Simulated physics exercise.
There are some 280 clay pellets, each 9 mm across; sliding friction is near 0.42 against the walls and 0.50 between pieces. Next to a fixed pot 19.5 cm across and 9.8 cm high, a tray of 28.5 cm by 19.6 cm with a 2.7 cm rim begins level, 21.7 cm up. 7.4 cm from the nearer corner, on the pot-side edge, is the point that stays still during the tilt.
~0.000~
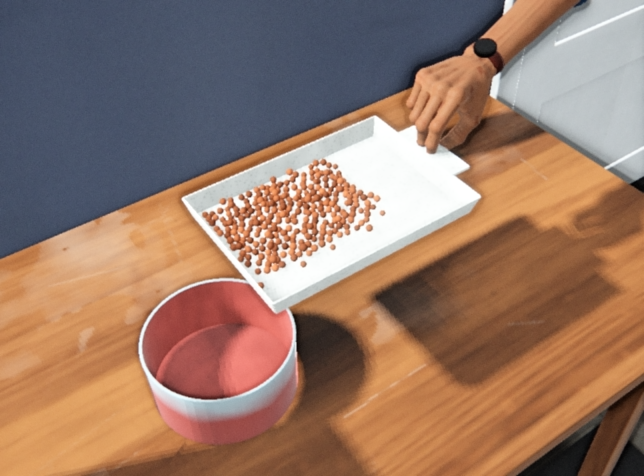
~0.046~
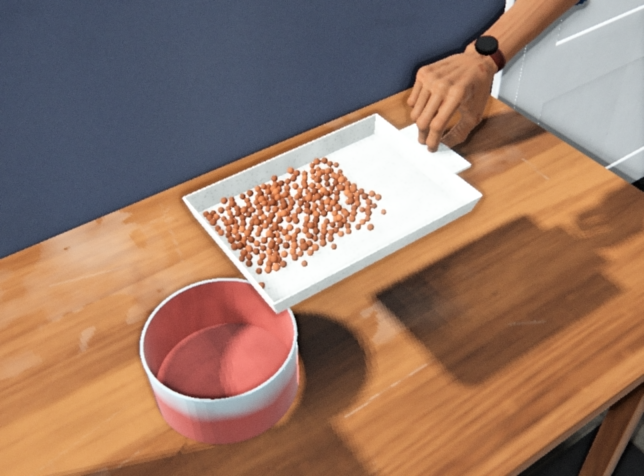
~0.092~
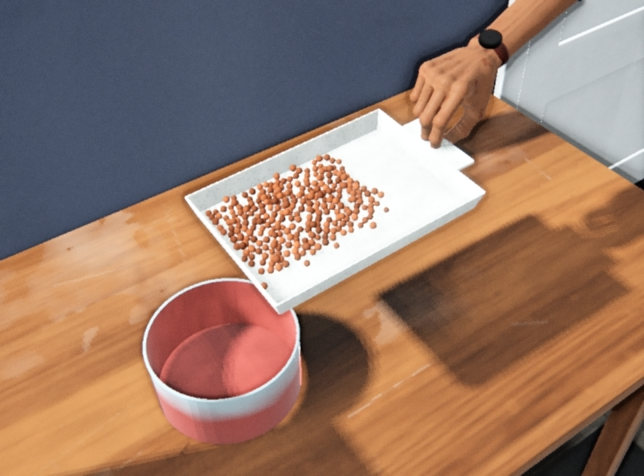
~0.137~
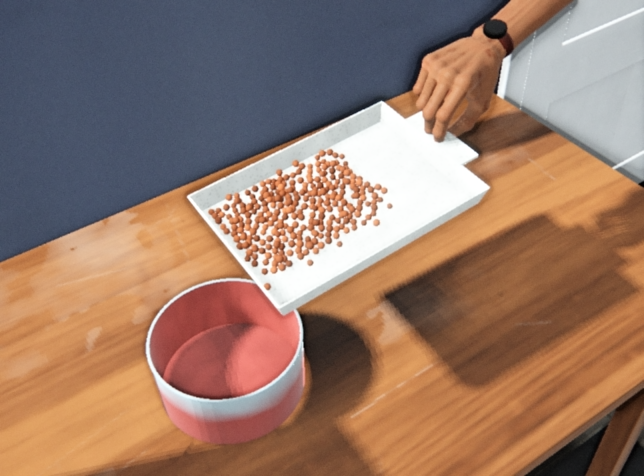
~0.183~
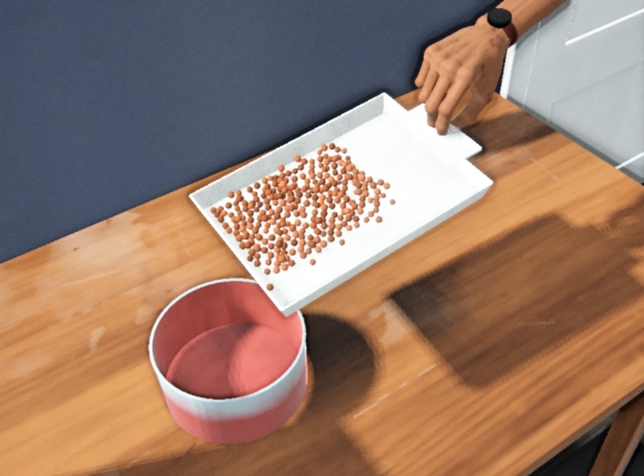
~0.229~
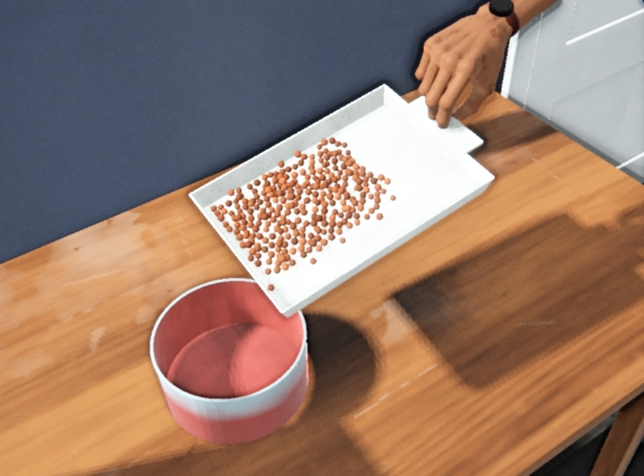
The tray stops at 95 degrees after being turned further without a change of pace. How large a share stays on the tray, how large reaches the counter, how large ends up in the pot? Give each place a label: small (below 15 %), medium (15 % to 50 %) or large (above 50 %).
Shares by place: Tray small, counter large, pot medium.
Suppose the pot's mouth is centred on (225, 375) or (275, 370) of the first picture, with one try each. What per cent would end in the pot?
About 95 percent the first time and about 100 percent the second.
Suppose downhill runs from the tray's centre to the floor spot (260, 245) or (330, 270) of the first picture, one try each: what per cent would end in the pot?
Estimate: Some 75 % and some 20 % respectively.
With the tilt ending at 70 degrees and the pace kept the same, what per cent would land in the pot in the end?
That would be around 0 percent.
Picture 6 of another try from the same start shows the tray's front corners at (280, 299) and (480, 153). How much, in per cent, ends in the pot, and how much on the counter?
Pot 75, counter 25.
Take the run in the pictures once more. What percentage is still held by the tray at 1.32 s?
Around 95 percent of it.
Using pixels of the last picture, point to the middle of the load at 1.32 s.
Load centre, approx.: (272, 249) px.
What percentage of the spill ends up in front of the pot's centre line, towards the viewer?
100 %.
After 0.88 s, tilt 50 degrees; the tray holds 100 %, the pot 0 %.
After 1.32 s, tilt 77 degrees; the tray holds 95 %, the pot 0 %.
After 1.83 s, tilt 95 degrees; the tray holds 15 %, the pot 15 %.
By 2.9 s all is still; tray 0 %, counter 70 %, pot 30 %.
